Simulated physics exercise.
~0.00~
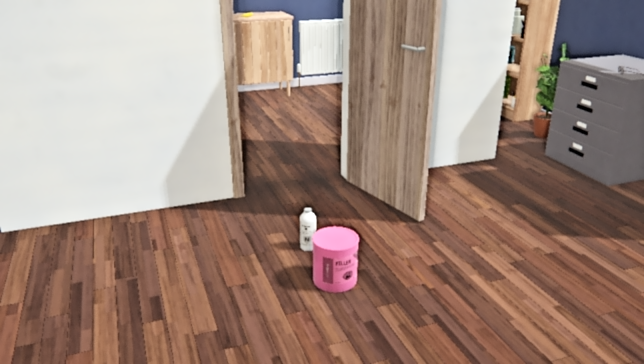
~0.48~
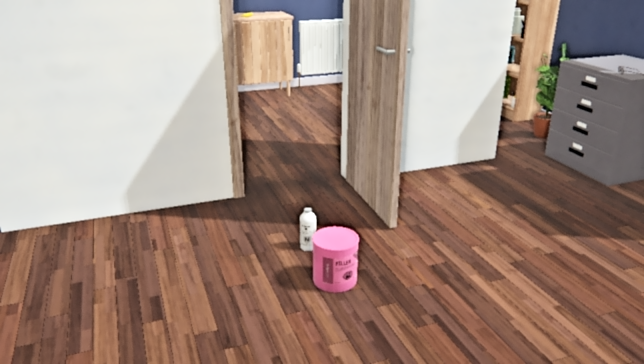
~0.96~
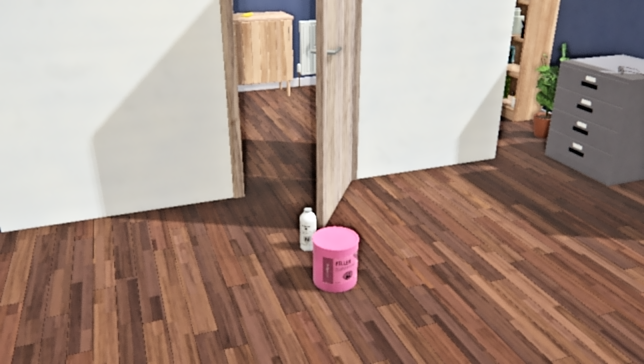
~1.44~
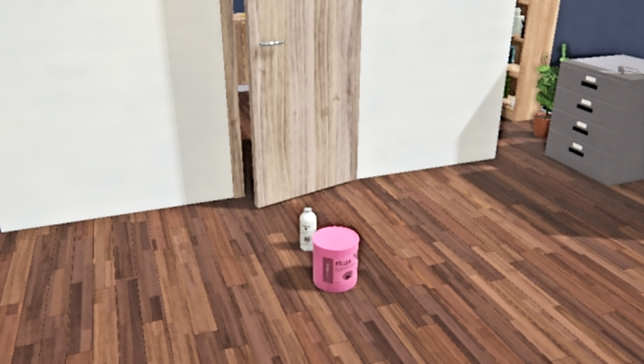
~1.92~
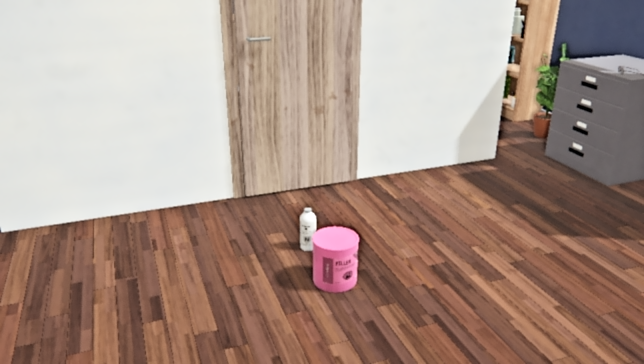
In a room, a wooden door swings shut behind a white bottle and pink tub.
